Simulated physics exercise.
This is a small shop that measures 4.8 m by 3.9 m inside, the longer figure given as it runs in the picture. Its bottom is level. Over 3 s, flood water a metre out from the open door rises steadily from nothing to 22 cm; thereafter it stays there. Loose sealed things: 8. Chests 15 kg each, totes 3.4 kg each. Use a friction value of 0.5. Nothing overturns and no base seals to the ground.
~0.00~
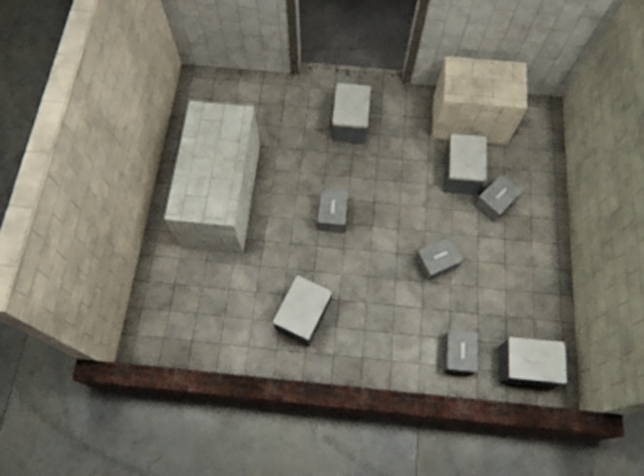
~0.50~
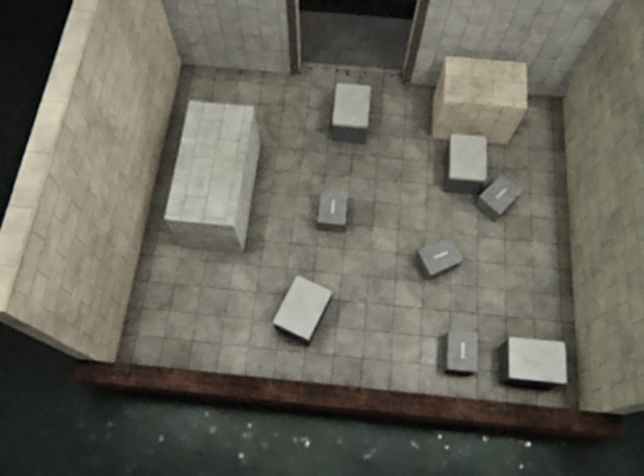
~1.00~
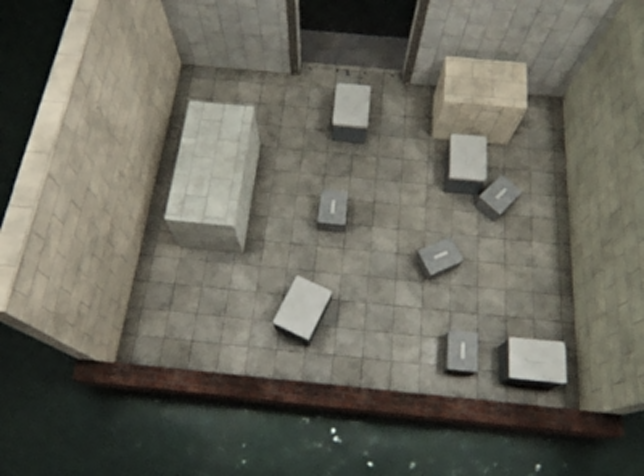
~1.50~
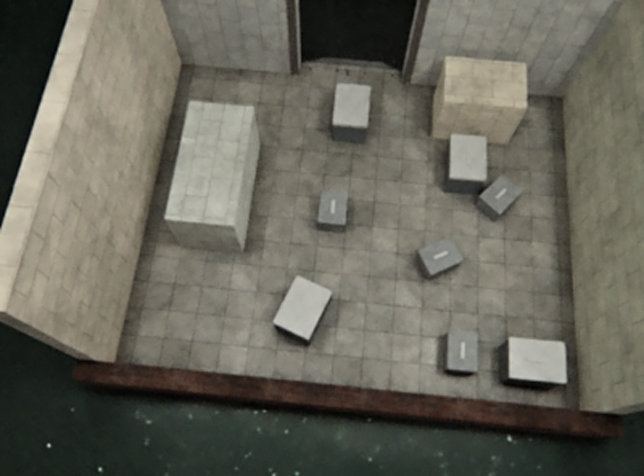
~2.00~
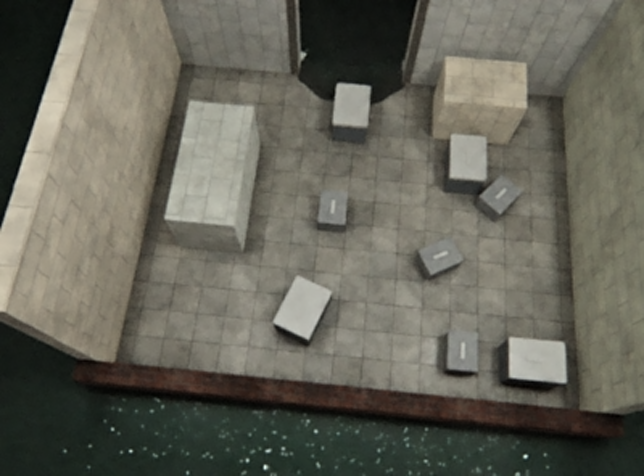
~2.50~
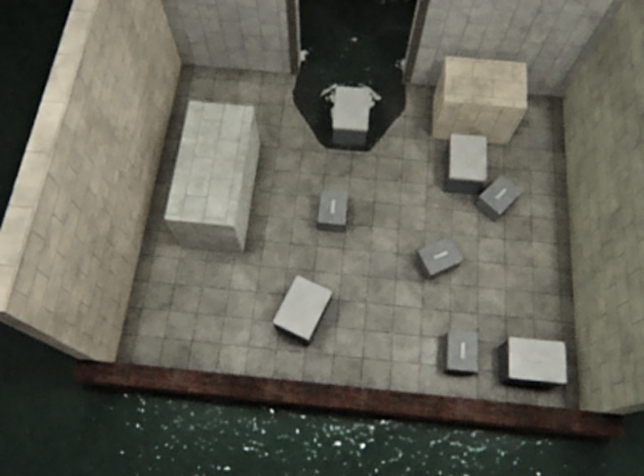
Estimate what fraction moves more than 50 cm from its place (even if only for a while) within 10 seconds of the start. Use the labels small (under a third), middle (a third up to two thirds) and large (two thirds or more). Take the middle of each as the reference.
Middle.
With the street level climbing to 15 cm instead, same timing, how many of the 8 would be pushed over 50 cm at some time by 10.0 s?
Then it comes to 2.
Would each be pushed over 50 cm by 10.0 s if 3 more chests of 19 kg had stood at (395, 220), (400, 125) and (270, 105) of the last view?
In that order: Over, past it, less.
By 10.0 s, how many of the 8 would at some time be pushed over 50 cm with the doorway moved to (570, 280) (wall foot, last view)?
The answer would then be 6.
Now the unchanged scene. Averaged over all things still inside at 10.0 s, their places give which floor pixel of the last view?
Mean floor pixel: About (437, 316).
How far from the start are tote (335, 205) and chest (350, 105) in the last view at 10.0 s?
In that order: 200 cm, 300 cm.
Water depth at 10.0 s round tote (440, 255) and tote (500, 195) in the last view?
Roughly 12 and 6 cm.
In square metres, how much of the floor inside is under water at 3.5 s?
That flooded area is roughly 4.0 m2.
After 3.5 s 1 of 8 are over 50 cm from their spots; 0 afloat.
After 4.5 s 1 of 8 are over 50 cm from their spots; 0 afloat.
After 7.0 s 3 of 8 are over 50 cm from their spots; 6 afloat.
After 10.0 s 4 of 8 are over 50 cm from their spots, and 5 have been at some point; 7 afloat.
